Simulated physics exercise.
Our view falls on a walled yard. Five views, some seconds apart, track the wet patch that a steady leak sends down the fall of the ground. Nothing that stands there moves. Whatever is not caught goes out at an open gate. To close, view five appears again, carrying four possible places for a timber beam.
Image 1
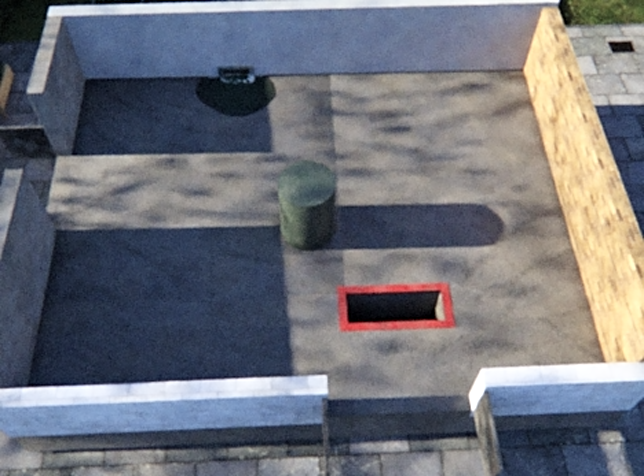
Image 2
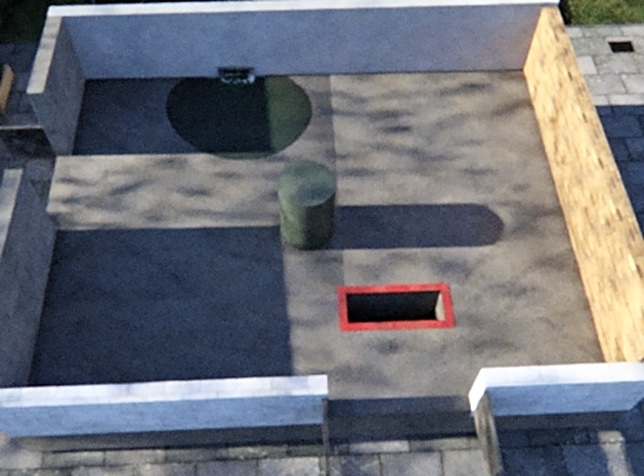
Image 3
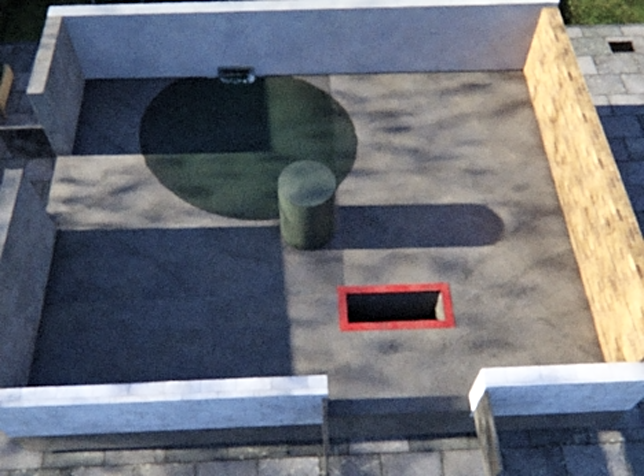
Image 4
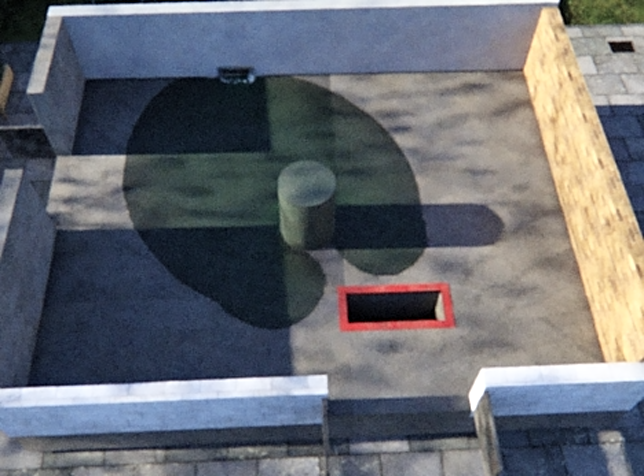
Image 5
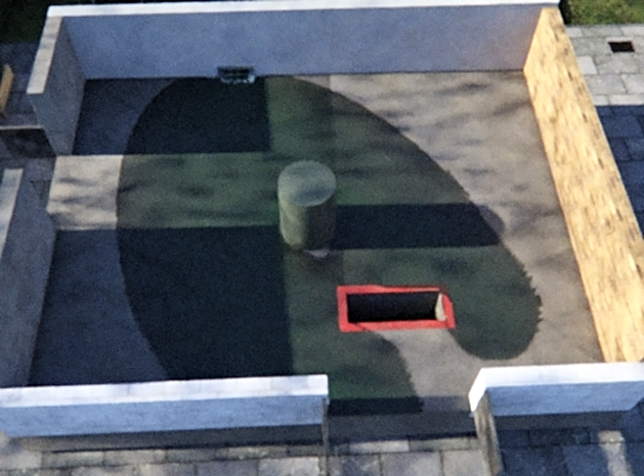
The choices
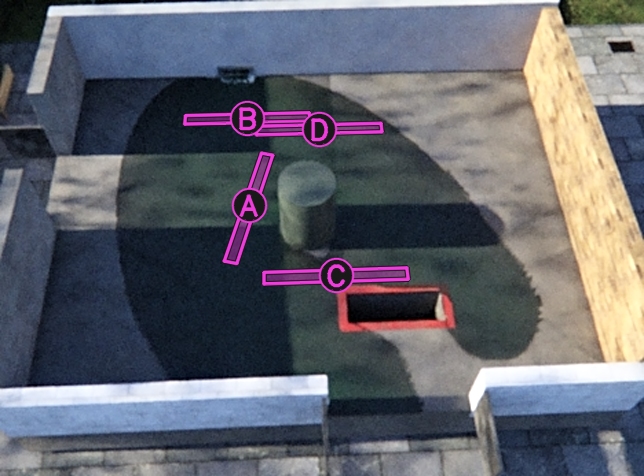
Dark water spreads from the back wall of a walled yard, around a green cylinder, reaching a red-rimmed opening.
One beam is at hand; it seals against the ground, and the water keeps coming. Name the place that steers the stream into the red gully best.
A works best here.
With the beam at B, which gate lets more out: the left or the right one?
The right one.
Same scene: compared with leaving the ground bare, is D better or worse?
It is worse.
On the marked copy, A from (230, 262) to (267, 154); B from (185, 119) to (309, 116); C from (263, 278) to (407, 273); D from (256, 130) to (381, 127).
For position A, about 25 % of the stream runs into the red gully, about 73 % out by the gates.
For position B, about 15 % of the stream runs into the red gully, about 85 % out by the gates.
For position C, about 17 % of the stream runs into the red gully, about 82 % out by the gates.
For position D, about 15 % of the stream runs into the red gully, about 84 % out by the gates.
